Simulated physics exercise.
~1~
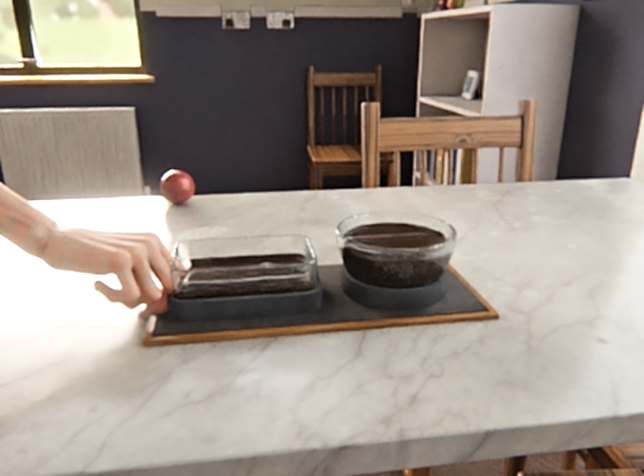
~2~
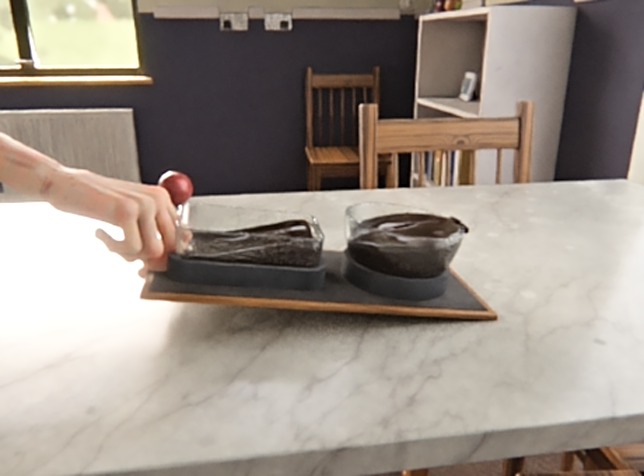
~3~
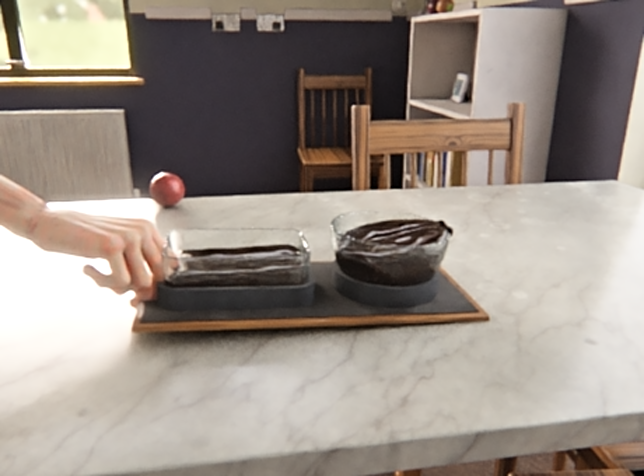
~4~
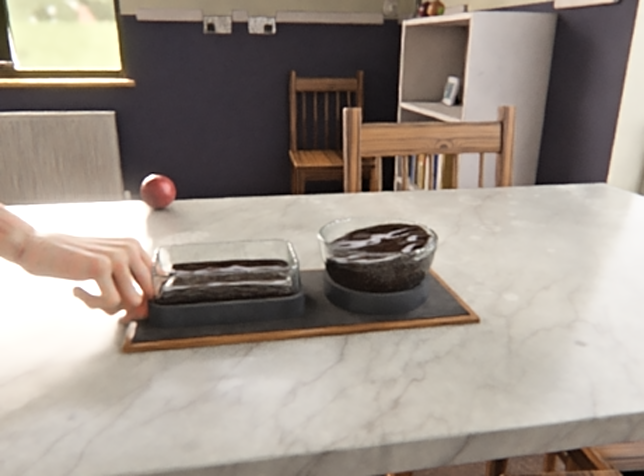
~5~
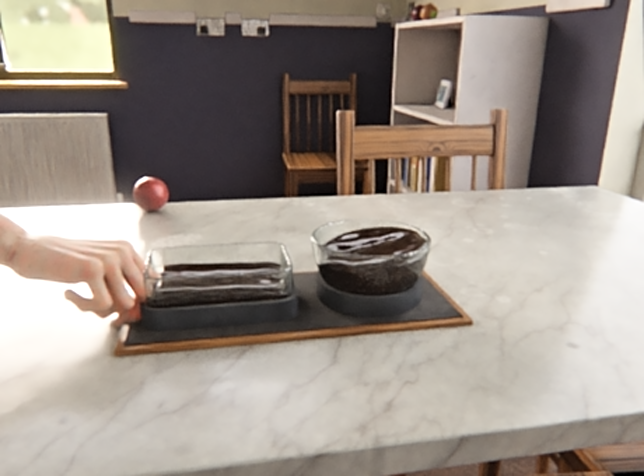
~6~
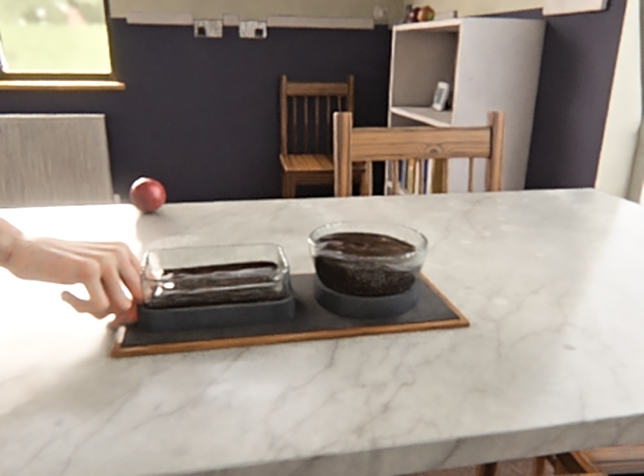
On a pale marble table in a room with dark walls and wooden chairs, an oblong glass tub and a round glass bowl of dark liquid sit side by side on a dark, wood-edged tray. A hand at the left end lifts that edge, tilting the tray down to the right, and the liquid surges, swelling up at the bowl's right rim. The hand lowers the edge back to the table. The liquid keeps sloshing and rippling in both containers while the view shifts slightly right. Finally the surfaces calm, with the hand still at the tray's left end.
